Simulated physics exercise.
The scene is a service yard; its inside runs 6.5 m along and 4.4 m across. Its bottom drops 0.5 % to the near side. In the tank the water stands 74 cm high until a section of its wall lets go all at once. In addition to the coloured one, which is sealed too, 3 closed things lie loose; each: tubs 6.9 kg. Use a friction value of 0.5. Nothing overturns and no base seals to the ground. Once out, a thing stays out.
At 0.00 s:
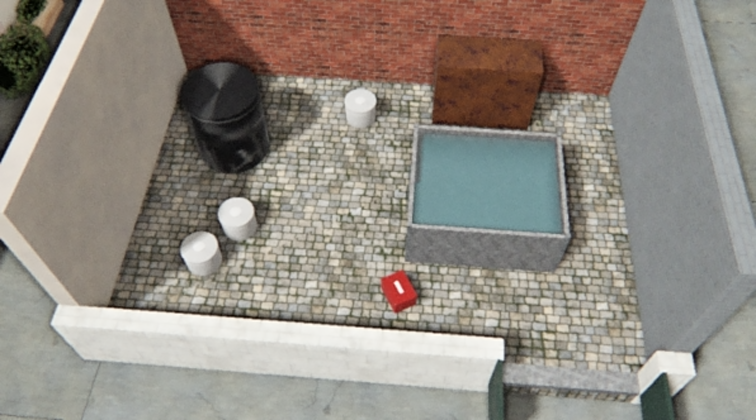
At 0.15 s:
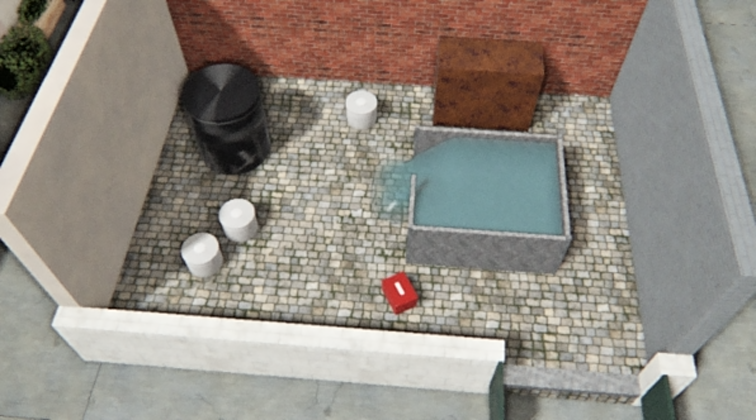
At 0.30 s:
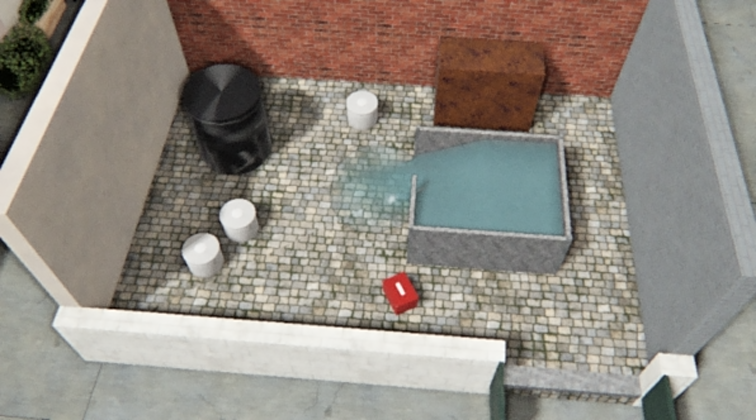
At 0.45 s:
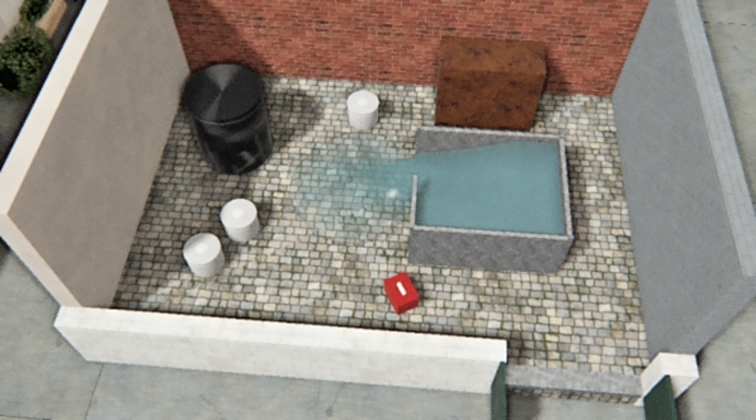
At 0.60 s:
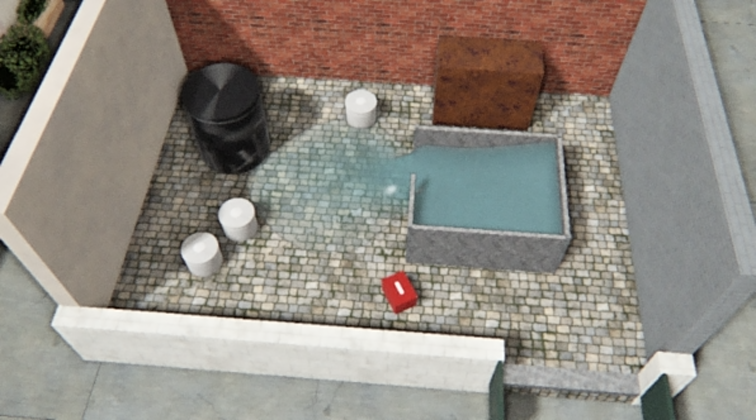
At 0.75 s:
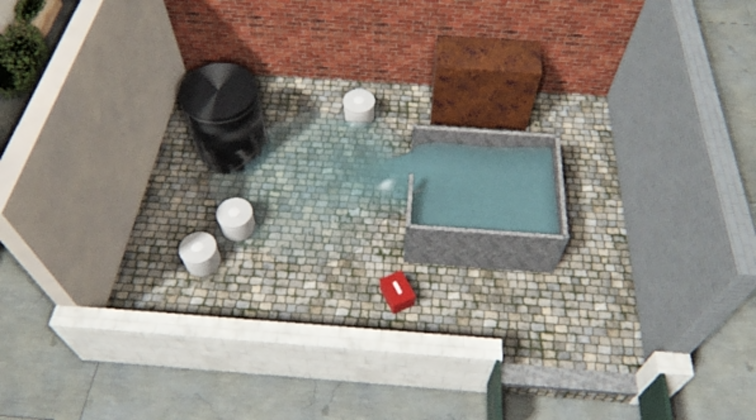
A stone-walled pool of water in a paved yard let water out through its left side, and it fanned out leftward across the cobbles while the red tote and three white drums stayed put.
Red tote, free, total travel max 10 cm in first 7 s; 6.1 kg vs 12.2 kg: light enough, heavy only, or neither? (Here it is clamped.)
The lighter one and heavier both drift.
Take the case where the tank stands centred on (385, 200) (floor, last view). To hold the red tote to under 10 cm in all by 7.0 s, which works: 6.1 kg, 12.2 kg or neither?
Well, then even the heavier fails.
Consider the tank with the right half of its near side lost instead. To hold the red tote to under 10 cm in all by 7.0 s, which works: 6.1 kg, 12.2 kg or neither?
Result: Greater mass required.
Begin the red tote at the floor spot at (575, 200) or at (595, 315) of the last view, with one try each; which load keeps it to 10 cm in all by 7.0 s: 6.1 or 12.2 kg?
Well, the little one does for the first, nothing does it for the second.
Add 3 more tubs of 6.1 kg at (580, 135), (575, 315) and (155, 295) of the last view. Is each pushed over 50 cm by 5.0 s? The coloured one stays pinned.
Each in turn: Not that far, not that far, further than that.
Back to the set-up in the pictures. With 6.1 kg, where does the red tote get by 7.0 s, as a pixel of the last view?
It should be close to (629, 271) in the last view.
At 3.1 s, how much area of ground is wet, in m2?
Close to 16 m2, I'd say.
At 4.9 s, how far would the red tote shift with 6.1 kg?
Close to 60 centimetres.
After 1.4 s the red tote would be 0 cm from its start with 6.1 kg and 0 cm from its start with 12.2 kg; 0 cm of water round it then.
After 3.1 s the red tote would be 0 cm from its start with 6.1 kg and 0 cm from its start with 12.2 kg; 0 cm of water round it then.
After 4.9 s the red tote would be 59 cm from its start with 6.1 kg and 26 cm from its start with 12.2 kg; 5 cm of water round it then.
After 7.0 s the red tote would be 284 cm from its start with 6.1 kg and 104 cm from its start with 12.2 kg; 6 cm of water round it then.
